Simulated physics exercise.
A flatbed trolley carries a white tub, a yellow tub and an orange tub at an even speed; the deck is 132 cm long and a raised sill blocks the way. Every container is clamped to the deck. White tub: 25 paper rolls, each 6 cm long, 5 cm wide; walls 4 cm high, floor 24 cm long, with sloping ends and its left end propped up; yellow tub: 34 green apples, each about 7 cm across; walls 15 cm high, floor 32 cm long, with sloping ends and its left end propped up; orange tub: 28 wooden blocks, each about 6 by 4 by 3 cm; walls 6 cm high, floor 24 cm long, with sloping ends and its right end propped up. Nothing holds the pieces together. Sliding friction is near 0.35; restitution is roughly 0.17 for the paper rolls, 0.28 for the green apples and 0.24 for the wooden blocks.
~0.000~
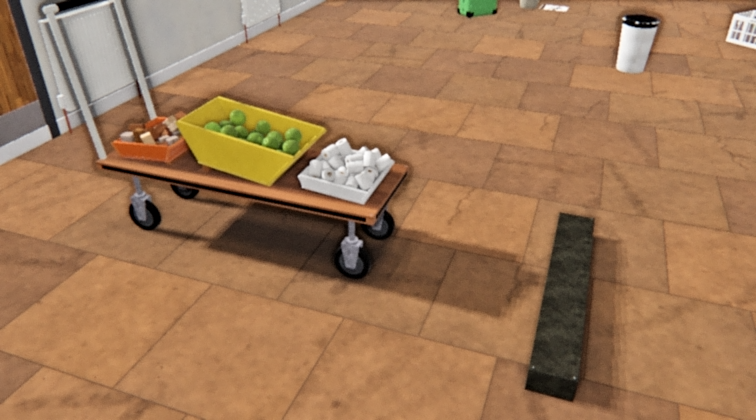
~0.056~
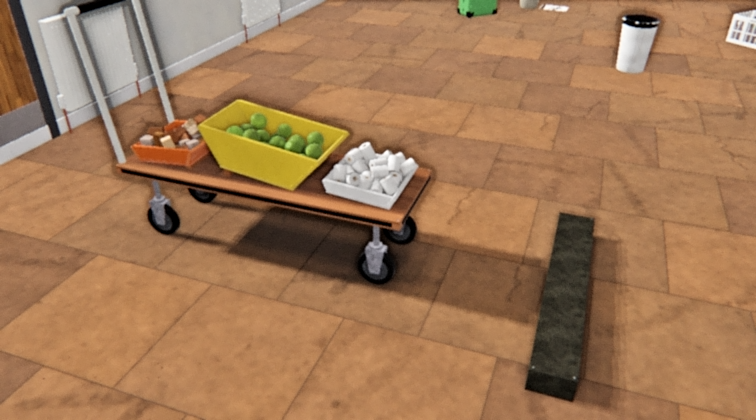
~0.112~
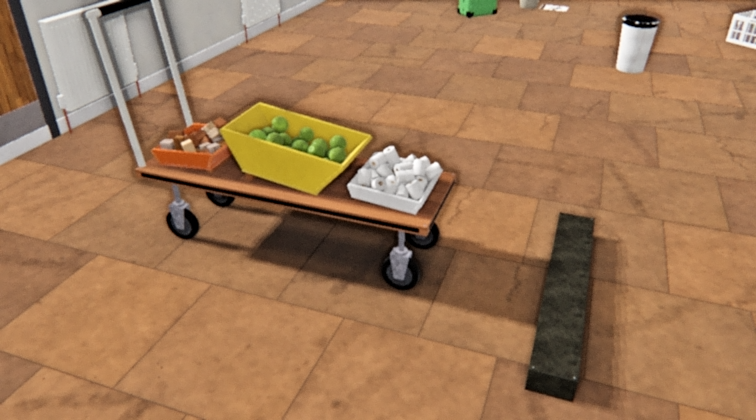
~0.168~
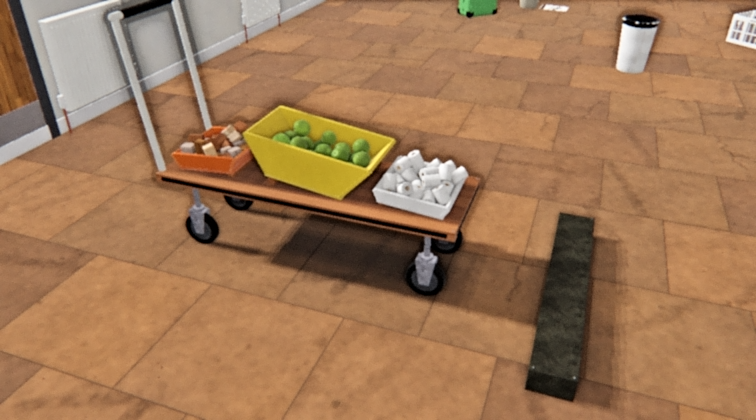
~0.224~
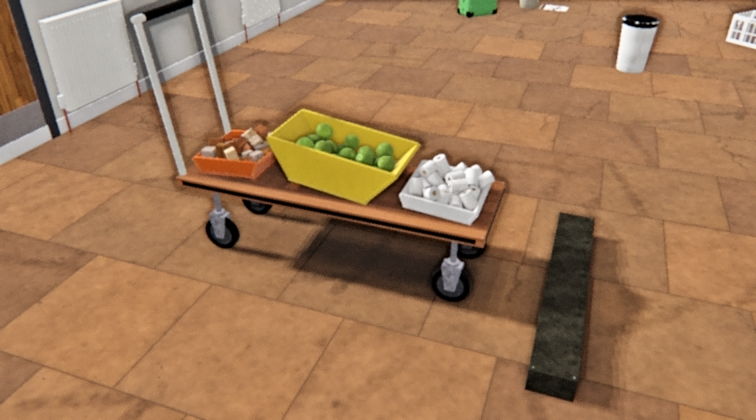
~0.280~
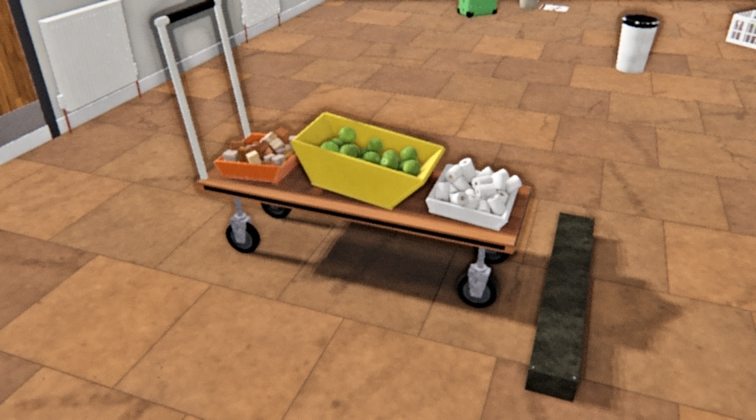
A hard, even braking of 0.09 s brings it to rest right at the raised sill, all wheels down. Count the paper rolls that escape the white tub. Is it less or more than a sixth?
It sheds more than one in six of them.
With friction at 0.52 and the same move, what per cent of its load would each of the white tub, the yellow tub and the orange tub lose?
In that case white tub 40, yellow tub 0, orange tub 10 per cent.
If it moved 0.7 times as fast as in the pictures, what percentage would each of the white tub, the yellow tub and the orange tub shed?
In that case white tub 20, yellow tub 0, orange tub 0 per cent.
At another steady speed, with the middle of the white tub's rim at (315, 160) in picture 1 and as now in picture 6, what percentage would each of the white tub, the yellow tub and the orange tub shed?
In that case white tub 50, yellow tub 20, orange tub 10 per cent.
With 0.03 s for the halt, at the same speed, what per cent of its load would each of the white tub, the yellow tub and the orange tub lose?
In that case white tub 50, yellow tub 10, orange tub 10 per cent.
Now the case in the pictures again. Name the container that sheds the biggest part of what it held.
The white tub.
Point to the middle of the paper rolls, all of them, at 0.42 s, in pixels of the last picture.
At about (535, 196).
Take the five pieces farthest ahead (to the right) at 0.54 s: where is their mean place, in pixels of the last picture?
Around (593, 211).
After 0.32 s, it begins to slow.
After 0.42 s, 1 of 25 out of the white tub, 0 of 34 out of the yellow tub and 0 of 28 out of the orange tub.
After 0.54 s, 7 of 25 out of the white tub, 0 of 34 out of the yellow tub and 1 of 28 out of the orange tub.
After 0.77 s, 9 of 25 out of the white tub, 1 of 34 out of the yellow tub and 2 of 28 out of the orange tub.
When it is over (at 1.28 s), 9 of 25 out of the white tub, 2 of 34 out of the yellow tub and 2 of 28 out of the orange tub. Asked share, 9 of 25, 36 per cent.
